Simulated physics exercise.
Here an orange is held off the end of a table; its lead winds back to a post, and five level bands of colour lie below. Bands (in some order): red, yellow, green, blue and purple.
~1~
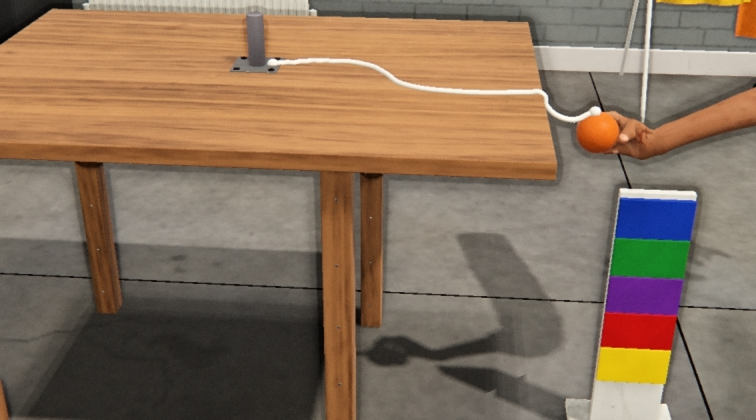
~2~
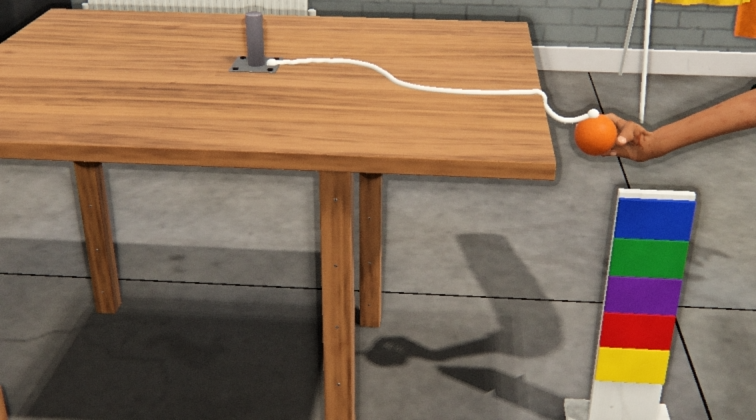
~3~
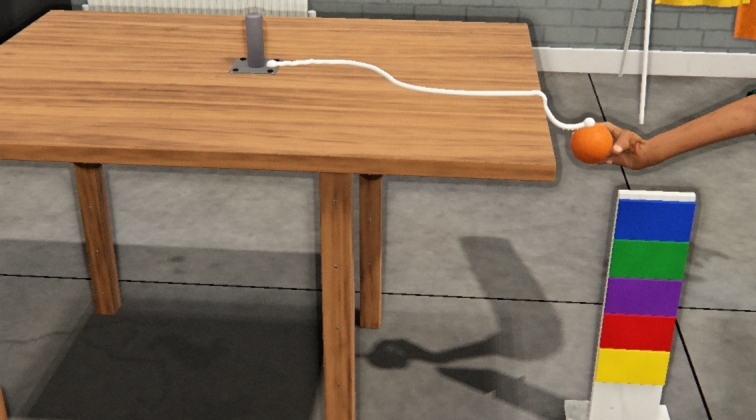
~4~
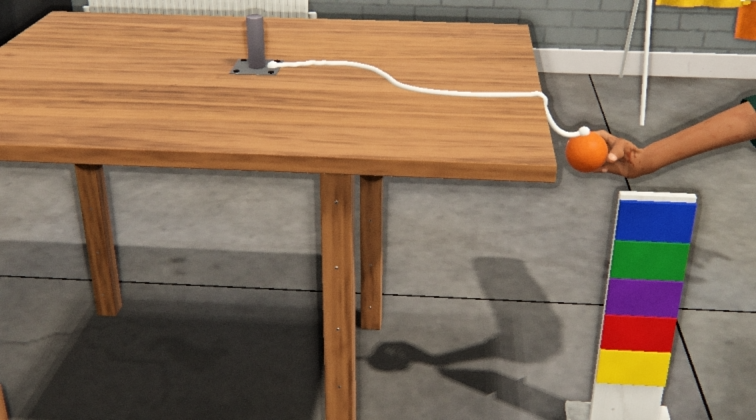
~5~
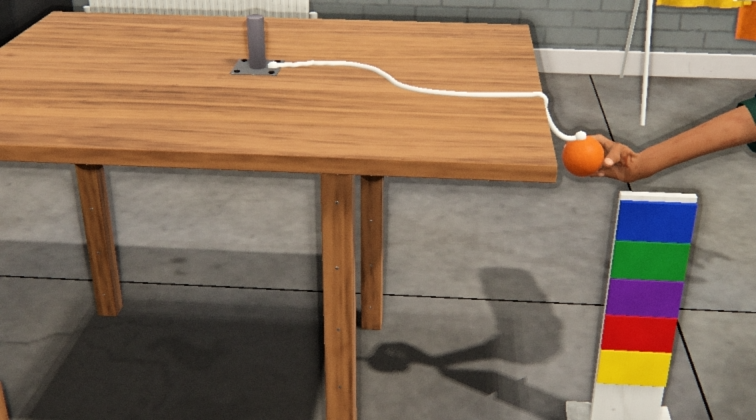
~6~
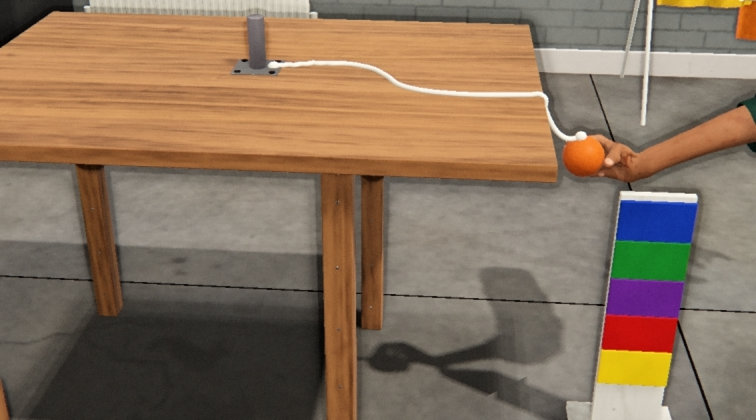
In this clip, a hand holds an orange ball tied by a white cord to a post on a wooden table, lowering it slightly down and left beside the table edge, above a board of coloured bands, then keeping it nearly still.
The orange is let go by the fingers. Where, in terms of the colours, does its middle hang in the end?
The blue one.
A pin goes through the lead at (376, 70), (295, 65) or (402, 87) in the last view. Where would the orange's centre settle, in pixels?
Respectively (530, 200), (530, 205) and (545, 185).
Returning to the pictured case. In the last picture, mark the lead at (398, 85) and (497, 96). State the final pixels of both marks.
Near (429, 82) and (531, 91).
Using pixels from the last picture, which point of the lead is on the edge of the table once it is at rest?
Look near (511, 95).
A little later, orange near (556, 202); level with blue.
Next, orange near (506, 203); level with blue.
Later still, orange near (519, 210); level with blue.
When it is over, orange near (528, 211); level with blue. The lead holds its middle at blue.
